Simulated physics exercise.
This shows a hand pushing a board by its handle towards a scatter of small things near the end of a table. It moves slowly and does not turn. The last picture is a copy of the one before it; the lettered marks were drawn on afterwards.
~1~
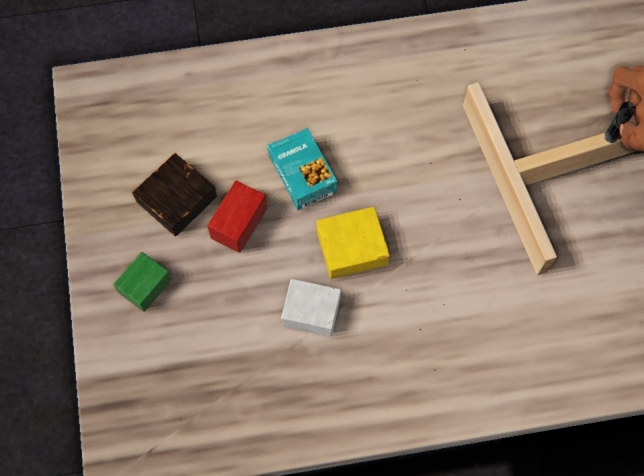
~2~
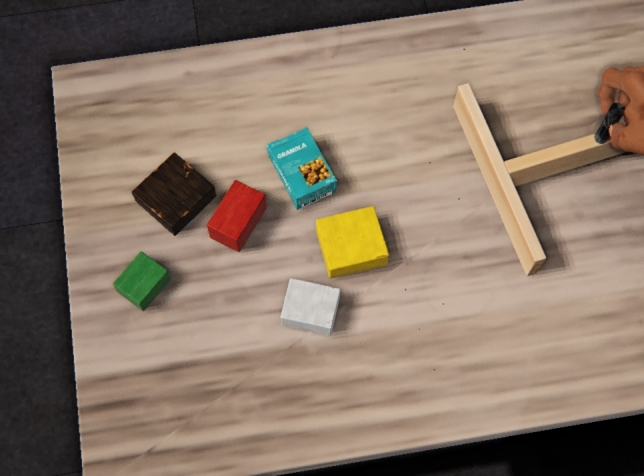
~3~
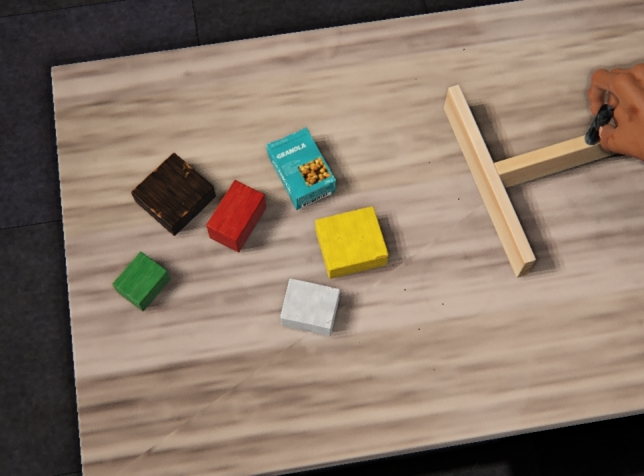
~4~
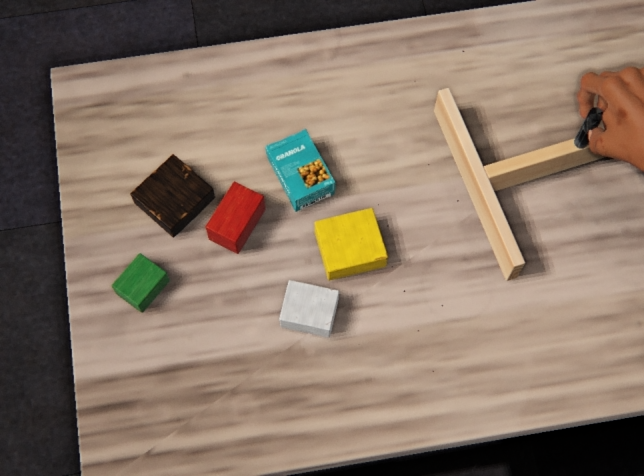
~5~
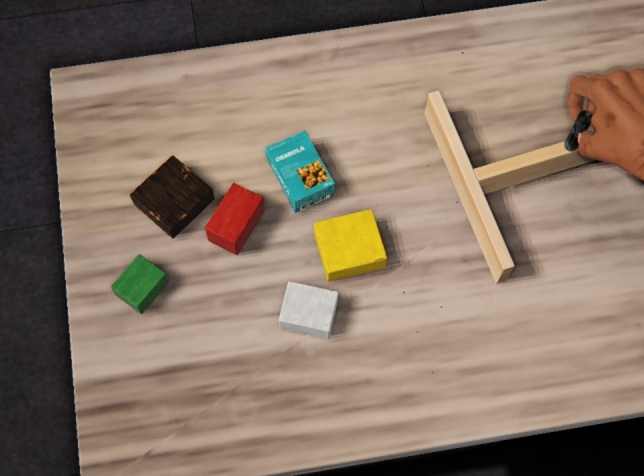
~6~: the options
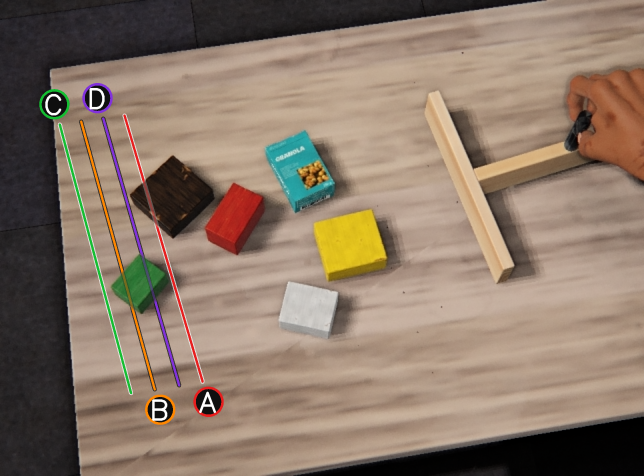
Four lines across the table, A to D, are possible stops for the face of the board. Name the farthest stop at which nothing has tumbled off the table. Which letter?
It should halt at A.
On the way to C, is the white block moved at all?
Yes.
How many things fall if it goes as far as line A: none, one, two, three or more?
The count is none.
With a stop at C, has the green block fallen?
Yes.
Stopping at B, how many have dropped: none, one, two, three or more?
By then, three or more.
On the copy, A at (161, 241); B at (116, 248); C at (93, 252); D at (139, 245).
On A. First, board (361, 193); yellow block (337, 249); green block (140, 284).
Then, board (249, 210); black block (150, 187); red block (172, 240).
Finally, board (161, 223); black block (68, 200); red block (85, 251); nothing has fallen.
By contrast, B drops the red block, black block and green block; C drops the red block, black block, green block and turquoise box; D drops the red block and black block.
